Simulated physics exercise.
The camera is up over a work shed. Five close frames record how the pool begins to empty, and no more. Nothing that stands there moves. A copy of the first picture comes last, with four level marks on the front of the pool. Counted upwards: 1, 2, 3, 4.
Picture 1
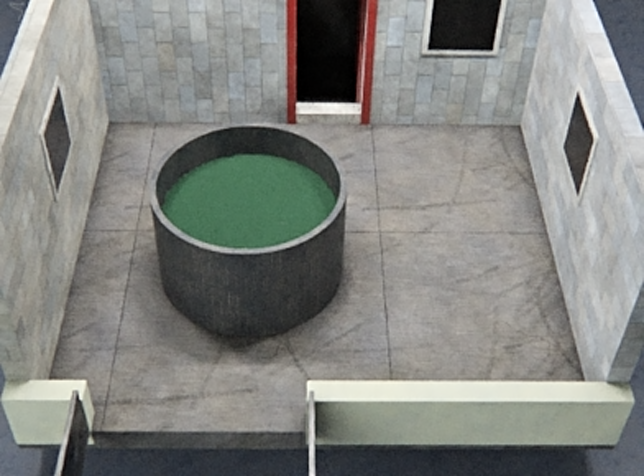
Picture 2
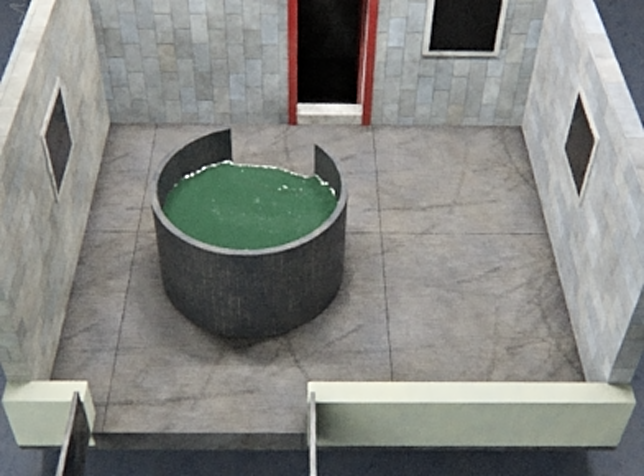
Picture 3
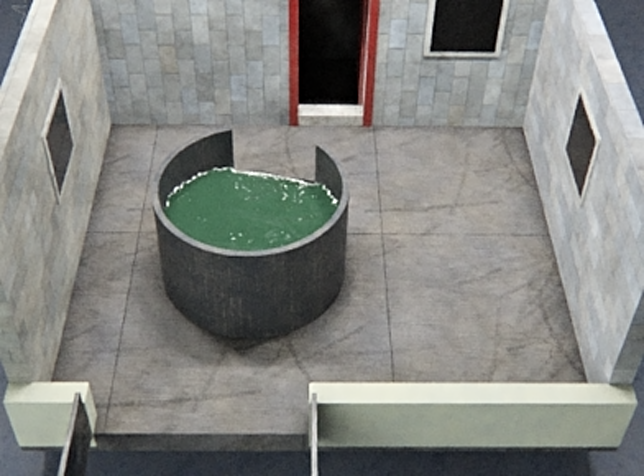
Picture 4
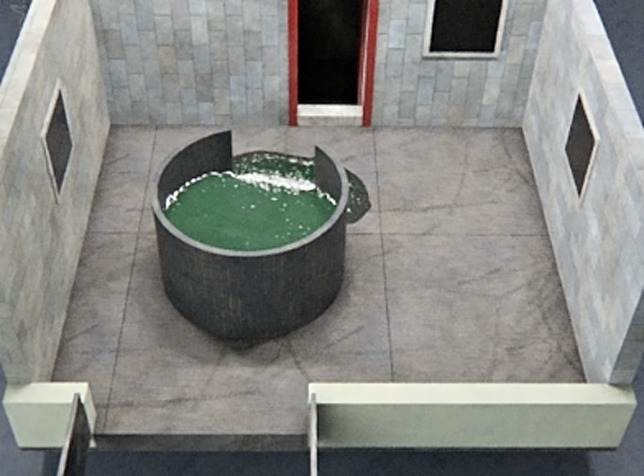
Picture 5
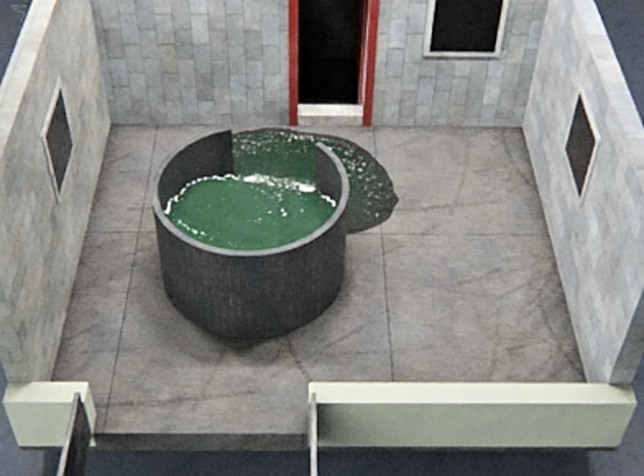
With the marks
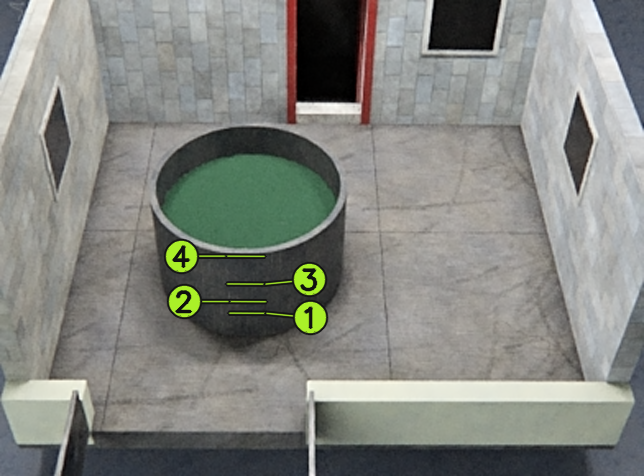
A round dark pool opens at the back, and green water spreads across the floor behind it.
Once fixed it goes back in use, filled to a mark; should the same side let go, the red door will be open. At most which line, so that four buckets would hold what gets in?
1 is the one.
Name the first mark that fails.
That would be 2.
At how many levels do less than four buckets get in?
One.
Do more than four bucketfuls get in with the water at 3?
Yes, that goes wrong.
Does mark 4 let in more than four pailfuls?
Yes, that goes wrong.
In lime, 1 at (247, 313); 2 at (247, 301); 3 at (246, 284); 4 at (244, 256); from the bottom up 1, 2, 3, 4.
If 1 is chosen, a bucket or two gets in.
If 2 is chosen, about 9 bucketfuls get in.
If 3 is chosen, dozens of bucketfuls pour in.
If 4 is chosen, dozens of bucketfuls pour in.
